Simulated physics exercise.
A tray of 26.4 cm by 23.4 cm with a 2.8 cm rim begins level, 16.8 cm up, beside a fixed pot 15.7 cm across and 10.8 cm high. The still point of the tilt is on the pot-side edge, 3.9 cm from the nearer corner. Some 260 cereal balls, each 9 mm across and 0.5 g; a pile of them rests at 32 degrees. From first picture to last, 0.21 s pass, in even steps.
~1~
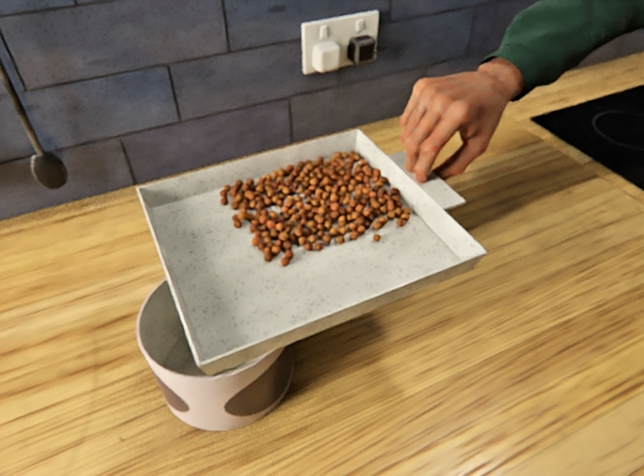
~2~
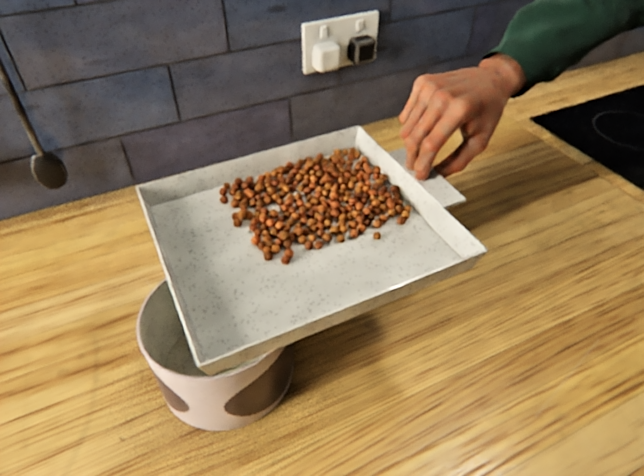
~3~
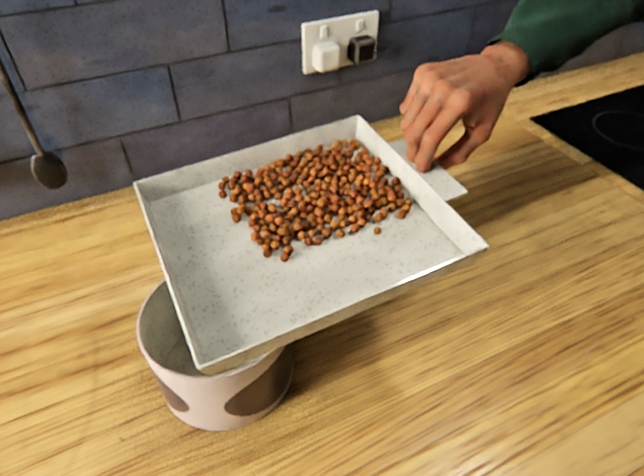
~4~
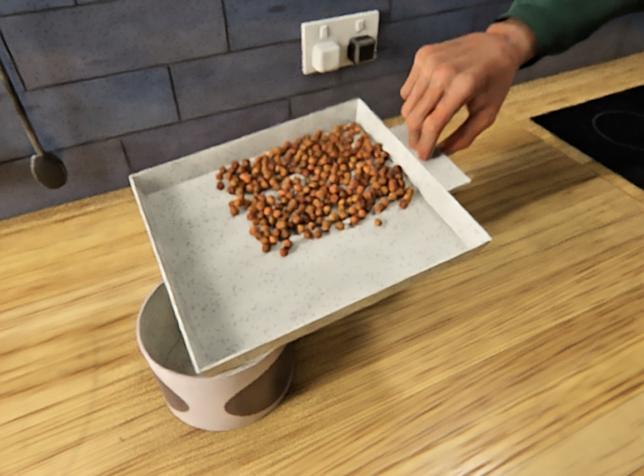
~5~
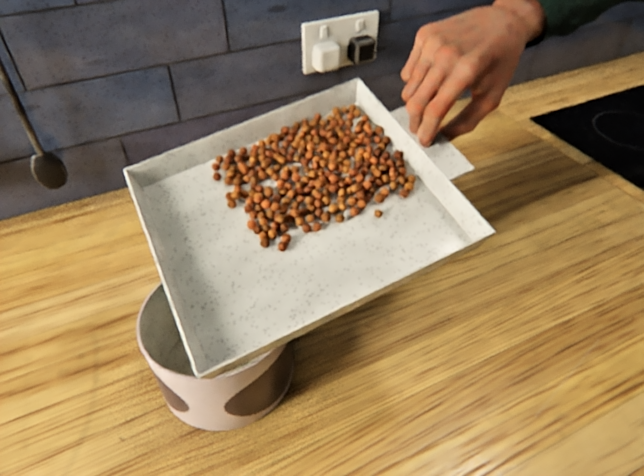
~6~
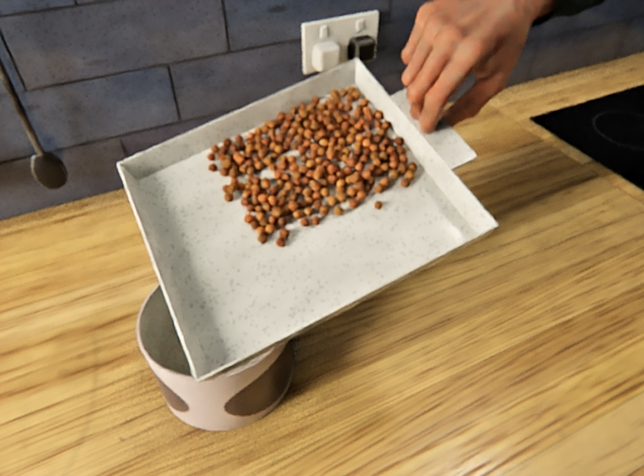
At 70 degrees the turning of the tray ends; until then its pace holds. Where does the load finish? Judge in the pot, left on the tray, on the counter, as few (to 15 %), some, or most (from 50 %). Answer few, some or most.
In the pot: Few; left on the tray: Some; on the counter: Most.
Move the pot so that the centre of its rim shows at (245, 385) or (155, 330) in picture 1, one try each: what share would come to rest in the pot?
Some 30 and 0 per cent.
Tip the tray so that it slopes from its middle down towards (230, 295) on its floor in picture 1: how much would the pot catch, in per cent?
Some 0 per cent.
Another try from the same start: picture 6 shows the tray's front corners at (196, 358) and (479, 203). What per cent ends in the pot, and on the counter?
Pot 0, counter 25.
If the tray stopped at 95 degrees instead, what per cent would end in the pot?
In that case some 0 per cent.
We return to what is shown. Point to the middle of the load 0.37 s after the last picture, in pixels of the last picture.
At about (241, 283).
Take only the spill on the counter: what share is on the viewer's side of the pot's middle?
Roughly 100 per cent.
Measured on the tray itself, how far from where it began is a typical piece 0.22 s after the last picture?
Some 3 cm.
Then, 0.22 s after the last picture, tilt 44 degrees; the tray holds 100 %, the pot 0 %.
Then, 0.37 s after the last picture, tilt 62 degrees; the tray holds 100 %, the pot 0 %.
Then, 0.65 s after the last picture, tilt 70 degrees; the tray holds 40 %, the pot 0 %.
In the end, pot 0 %, tray 30 %, counter 70 %.
